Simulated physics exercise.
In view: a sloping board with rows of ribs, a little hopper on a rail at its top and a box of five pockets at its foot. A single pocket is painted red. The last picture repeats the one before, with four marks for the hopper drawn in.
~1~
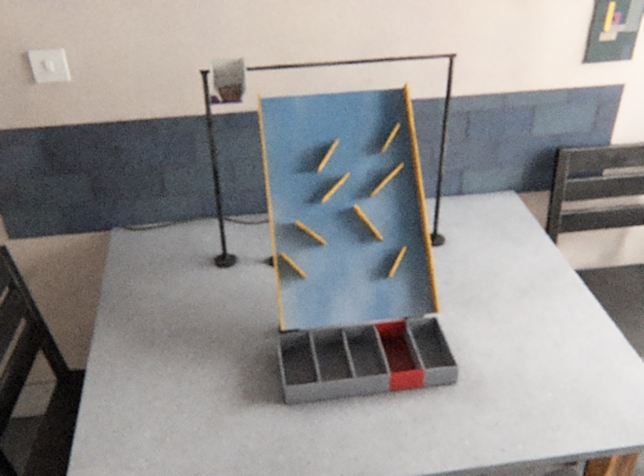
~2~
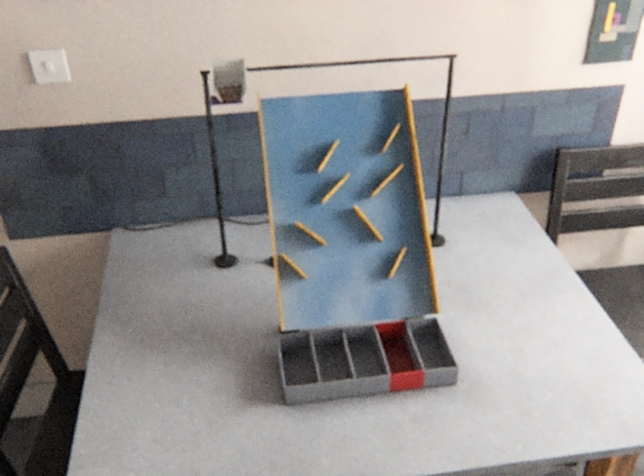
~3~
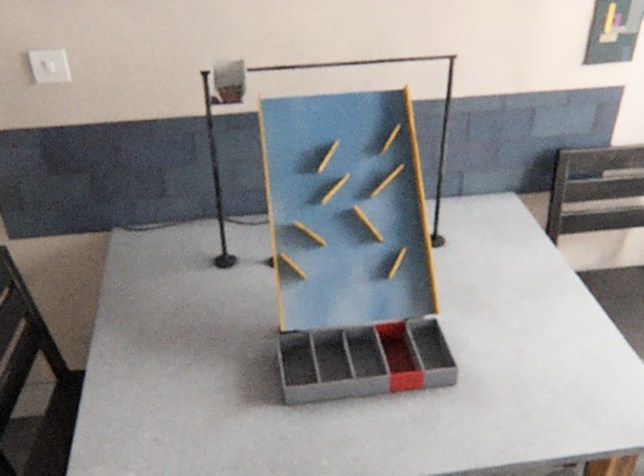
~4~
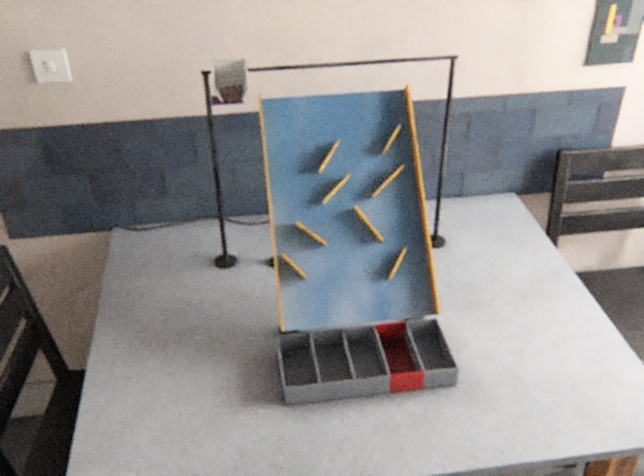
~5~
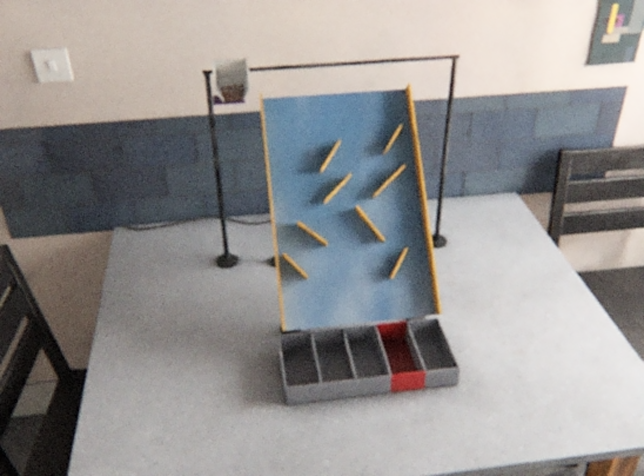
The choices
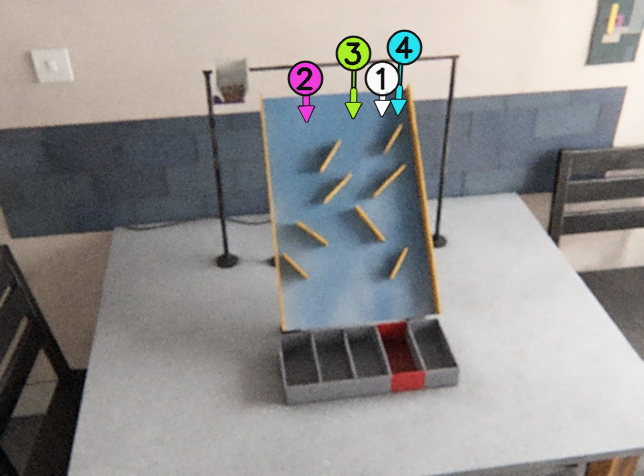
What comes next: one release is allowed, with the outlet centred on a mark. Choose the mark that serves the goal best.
I would pick mark 2.
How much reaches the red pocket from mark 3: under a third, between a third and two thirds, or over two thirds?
Mark 3 gives under a third.
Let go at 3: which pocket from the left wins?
The third from the left.
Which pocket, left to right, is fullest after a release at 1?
It is the third one.
On the marked copy, mark 1 meets the board at (382, 110); mark 2 meets the board at (306, 115); mark 3 meets the board at (353, 112); mark 4 meets the board at (398, 109).
With 1, a small part in the red pocket, nearly all in other pockets.
With 2, about half in the red pocket, about half in other pockets, a stray few held on the board, a stray few outside the box.
With 3, a stray few in the red pocket, nearly all in other pockets.
With 4, a small part in the red pocket, nearly all in other pockets, a stray few outside the box.
